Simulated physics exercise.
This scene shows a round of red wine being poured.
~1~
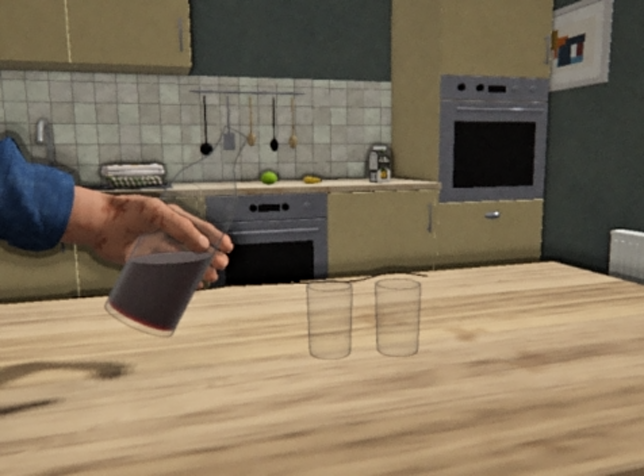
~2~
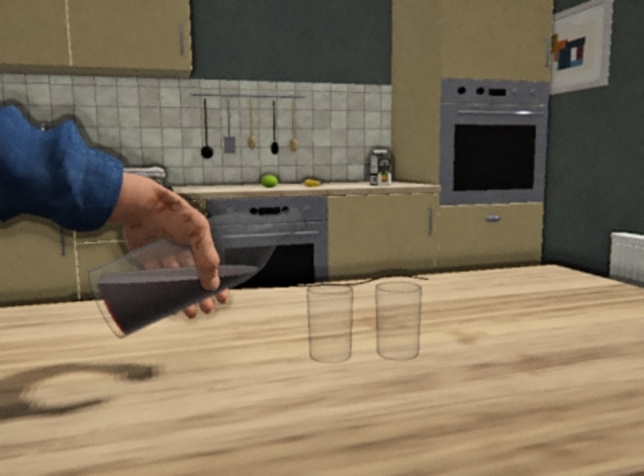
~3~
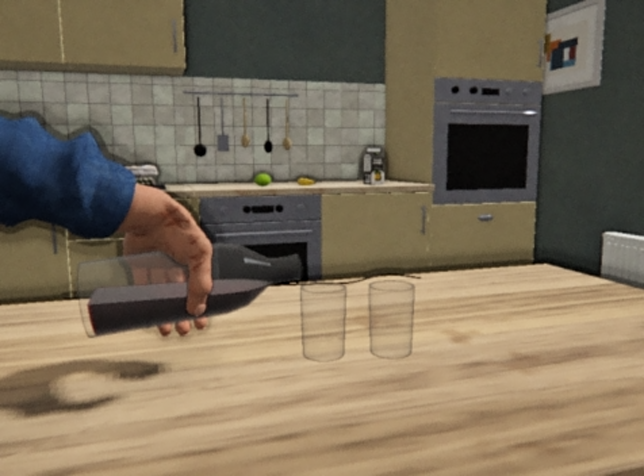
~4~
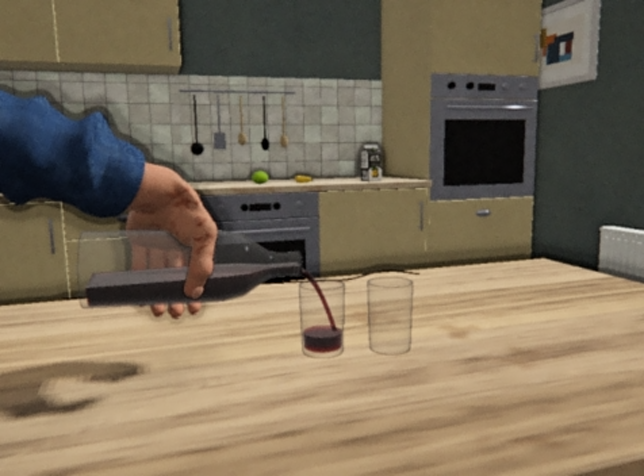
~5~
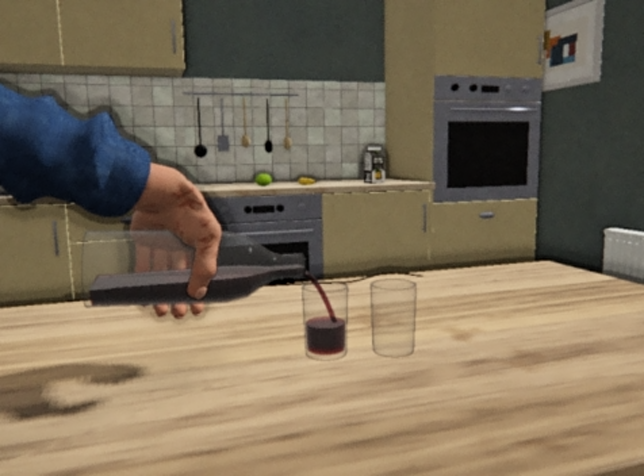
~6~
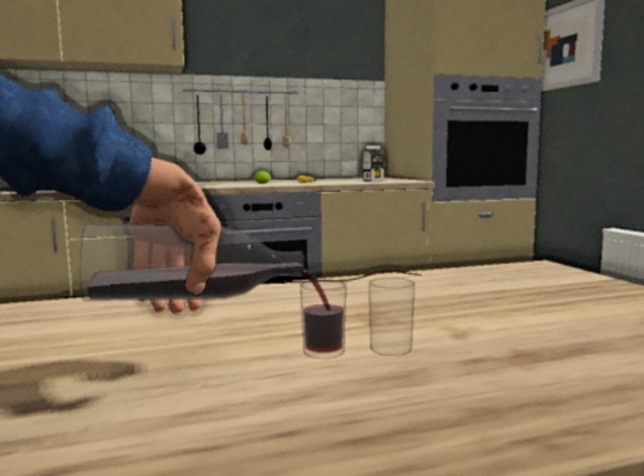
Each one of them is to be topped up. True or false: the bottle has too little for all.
False.
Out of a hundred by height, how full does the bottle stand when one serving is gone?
I'd put it near 20 in a hundred.
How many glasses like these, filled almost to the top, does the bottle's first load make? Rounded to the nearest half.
Count: Around 2.5 of them.
Soon after, the first is about three quarters full.
Later, the first is done and the bottle has about two thirds of its load.
In the end, both are full and about a quarter of the red wine is over.
